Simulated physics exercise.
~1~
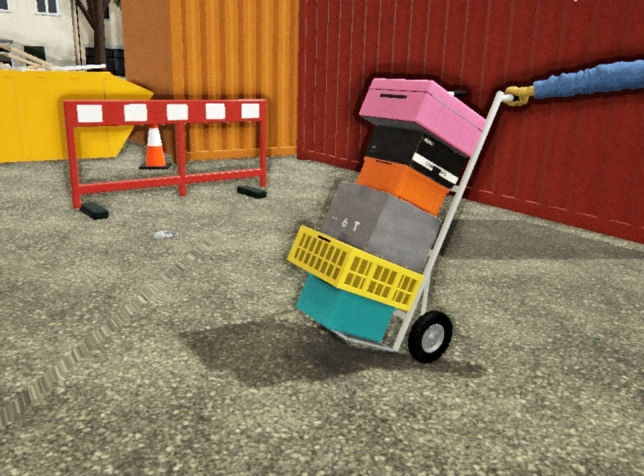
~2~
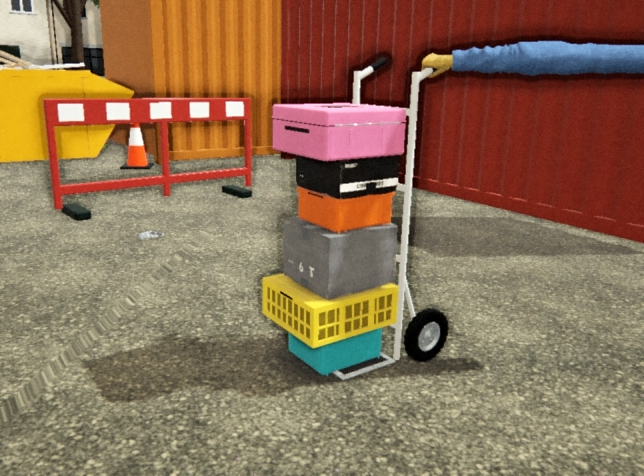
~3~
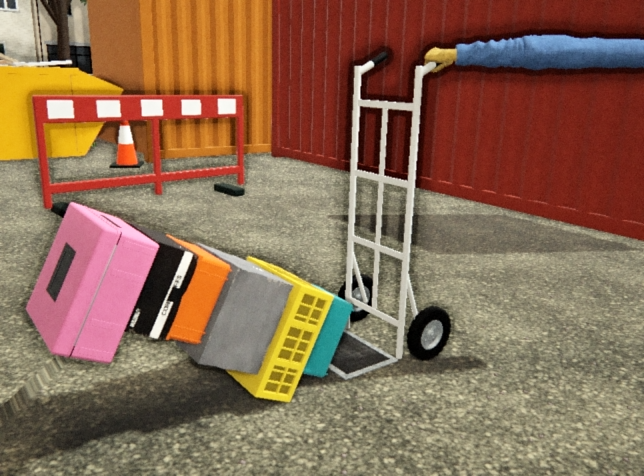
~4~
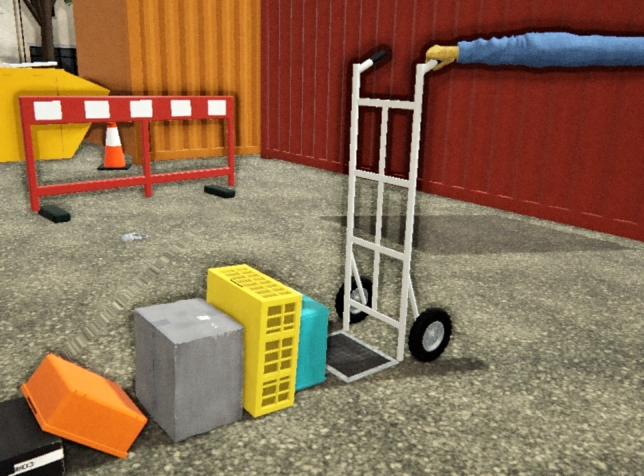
We see a gloved hand swing a tilted hand truck upright, and its stack of six colourful boxes and crates topples forward to the left, the upper ones tumbling to the ground while the yellow crate and turquoise tote end on their sides by the toe plate.
